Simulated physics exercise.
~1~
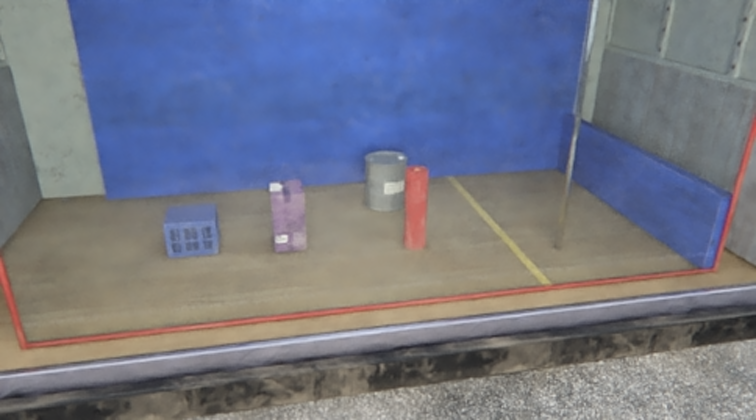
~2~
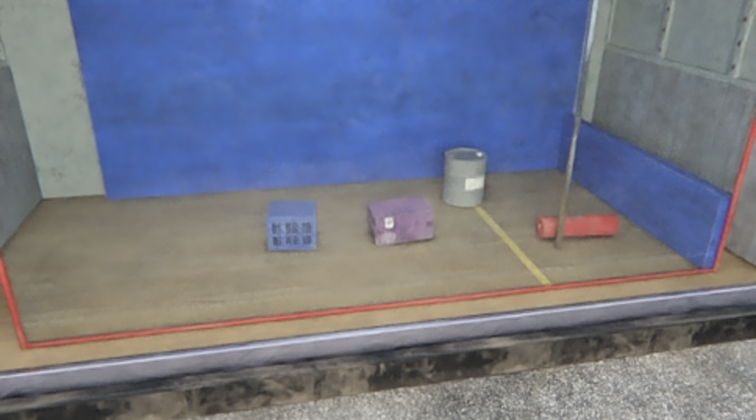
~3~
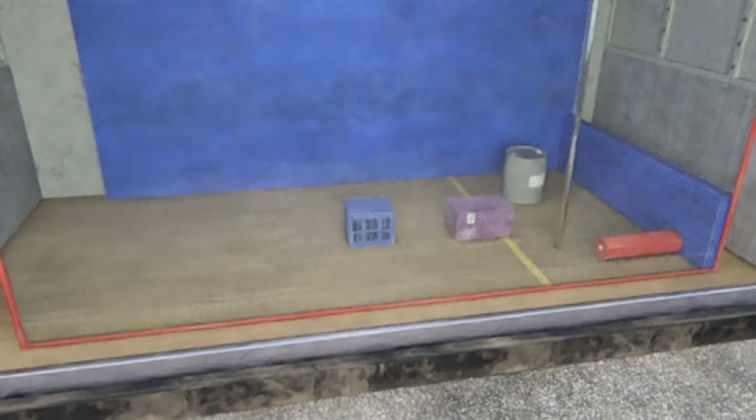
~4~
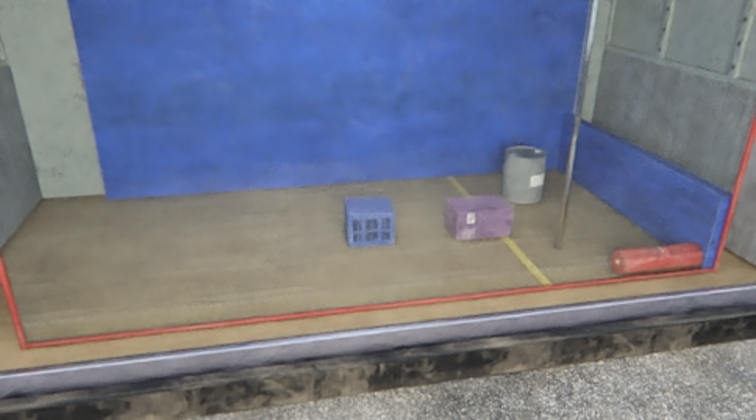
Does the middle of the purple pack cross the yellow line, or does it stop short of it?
It stops short of the line. The purple pack tips over and slides right, but its middle comes to rest just left of the yellow line.
